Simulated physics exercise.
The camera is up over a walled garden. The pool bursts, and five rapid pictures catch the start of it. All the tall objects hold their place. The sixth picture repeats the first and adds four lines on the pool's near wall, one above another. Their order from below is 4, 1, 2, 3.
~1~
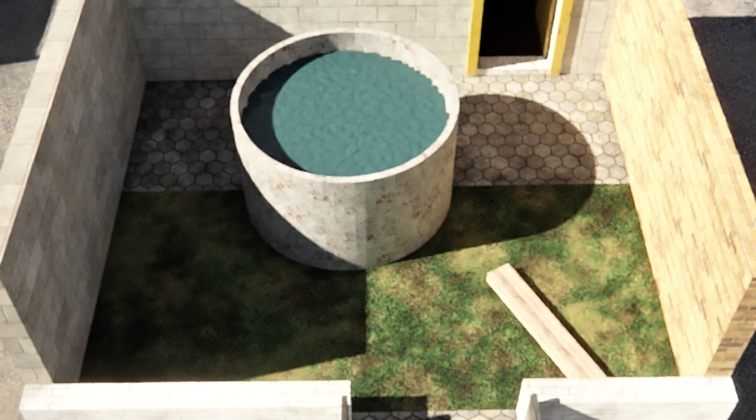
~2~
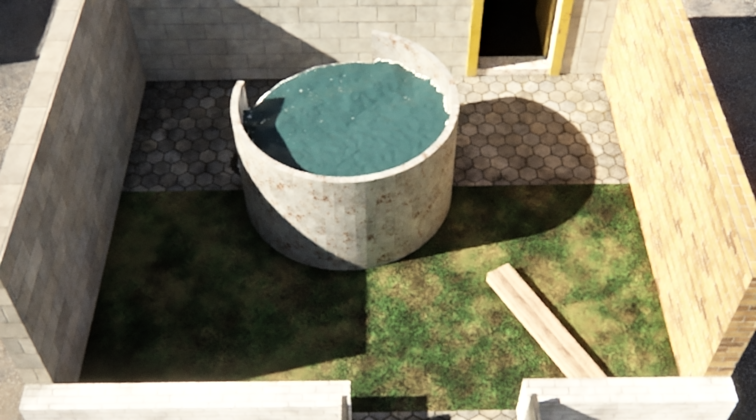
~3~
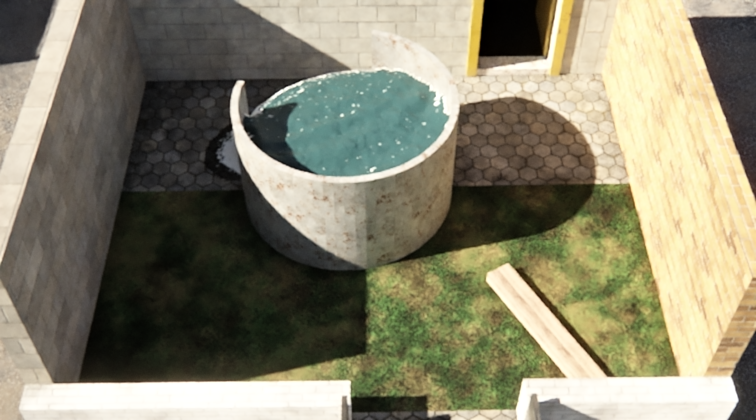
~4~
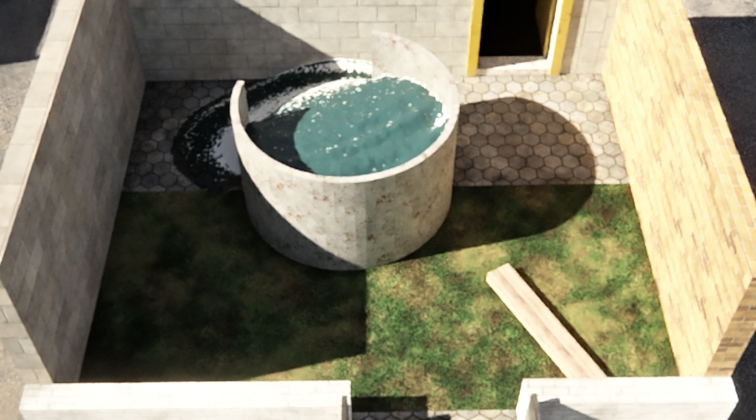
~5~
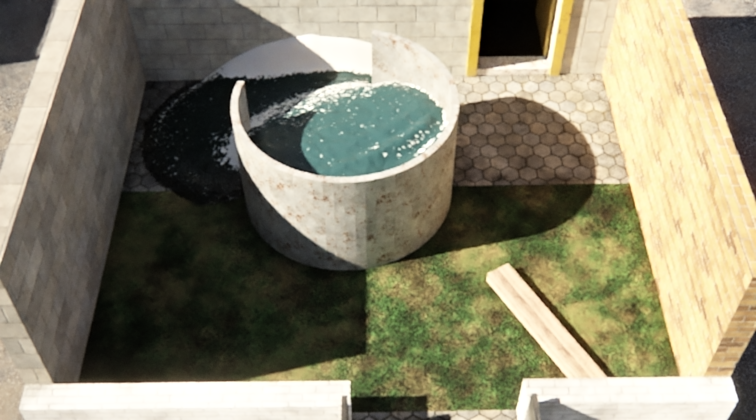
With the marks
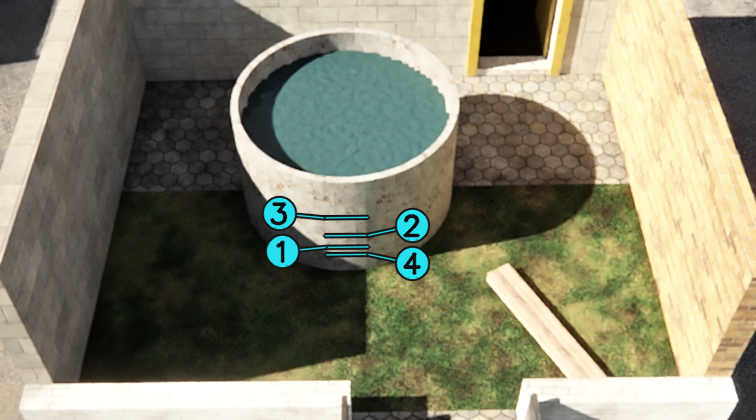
Blue-green water lies still in a round pale stone pool inside a walled garden, seen from above by a camera that stays fixed. Around it are grey hexagonal paving, patchy grass, a yellow-framed doorway behind, a pale beam at lower right and a gap in the low front wall. The pool's back left side opens, and water pours out, foaming white and spreading leftward across the shaded paving as its level inside lowers.
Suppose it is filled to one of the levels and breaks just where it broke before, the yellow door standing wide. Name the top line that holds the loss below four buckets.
That is line 3.
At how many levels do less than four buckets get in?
All four.
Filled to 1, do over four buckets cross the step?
No, that is safe.
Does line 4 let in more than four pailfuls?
No, not at all.
On the marked copy, 1 at (347, 247); 2 at (346, 235); 3 at (345, 217); 4 at (347, 254); from the bottom up 4, 1, 2, 3.
If 1 is chosen, nothing gets over.
If 2 is chosen, nothing gets over.
If 3 is chosen, a splash gets over, under a bucket.
If 4 is chosen, nothing gets over.
